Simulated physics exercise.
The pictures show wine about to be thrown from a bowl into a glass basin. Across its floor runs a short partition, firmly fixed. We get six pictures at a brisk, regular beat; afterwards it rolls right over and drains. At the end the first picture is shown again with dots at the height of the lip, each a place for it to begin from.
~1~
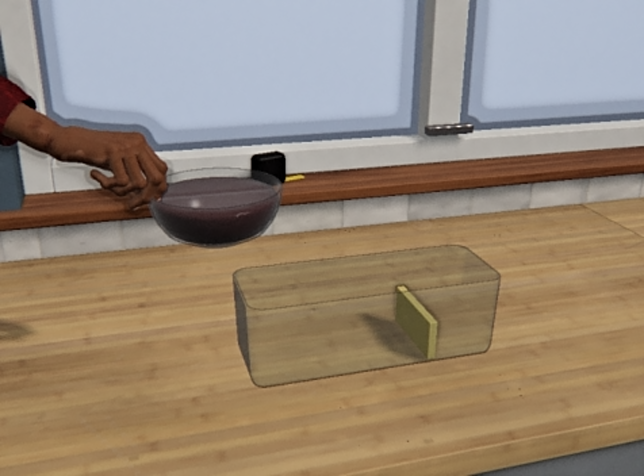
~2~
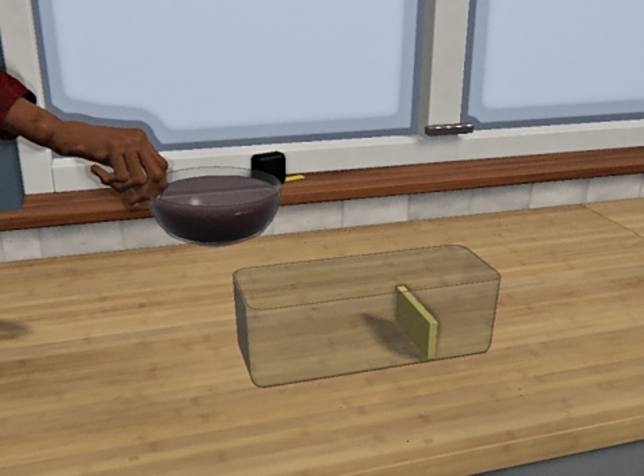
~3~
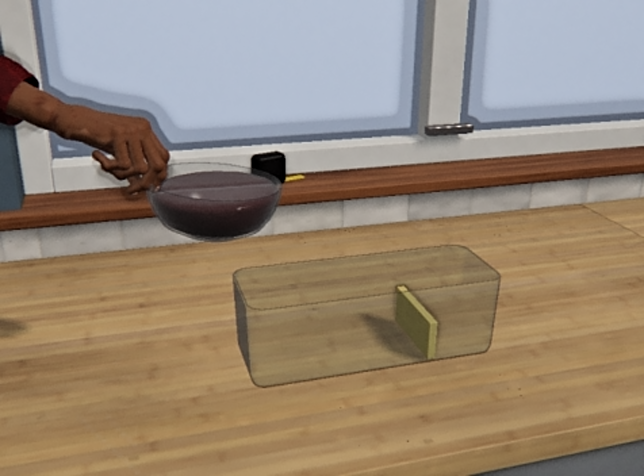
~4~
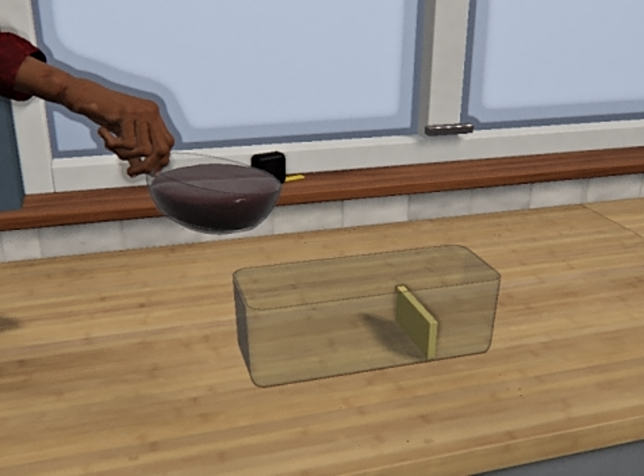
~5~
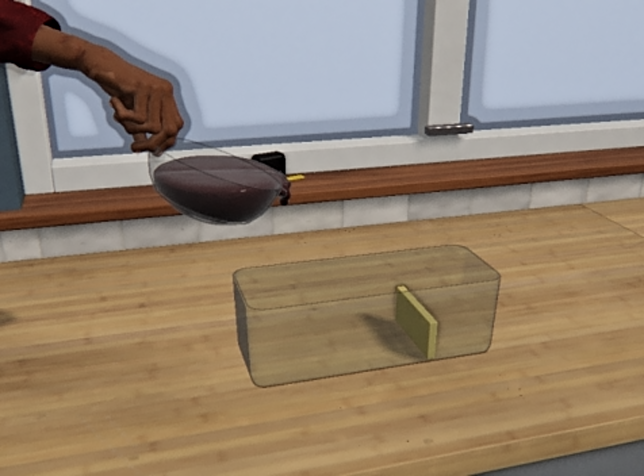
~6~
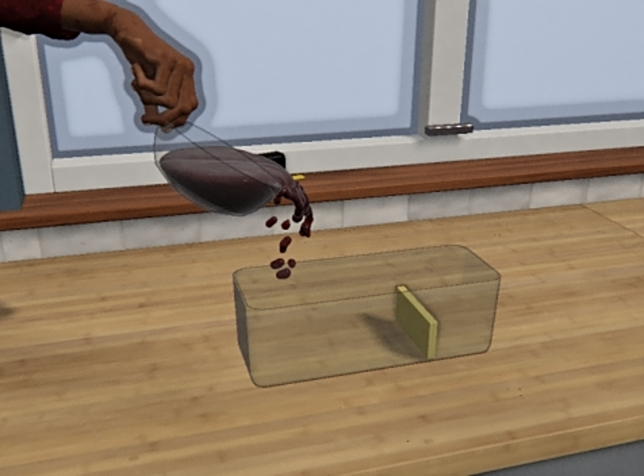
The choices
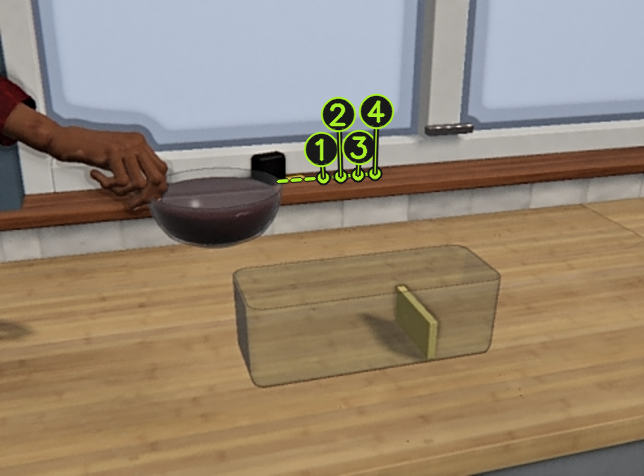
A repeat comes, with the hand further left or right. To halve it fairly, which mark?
The answer is spot 2.
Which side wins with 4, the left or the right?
The right one.
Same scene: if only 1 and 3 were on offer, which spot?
That would be 3.
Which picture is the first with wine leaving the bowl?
In picture 4.
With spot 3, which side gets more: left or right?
The right side.
In lime, 1 at (323, 177); 2 at (340, 176); 3 at (358, 175); 4 at (374, 173).
With 1, about 81 % ends left of the wall and 14 % right of it; 4 % is lost outside.
With 2, about 47 % ends left of the wall and 50 % right of it; 3 % is lost outside.
With 3, about 25 % ends left of the wall and 72 % right of it; 3 % is lost outside.
With 4, about 19 % ends left of the wall and 78 % right of it; 3 % is lost outside.
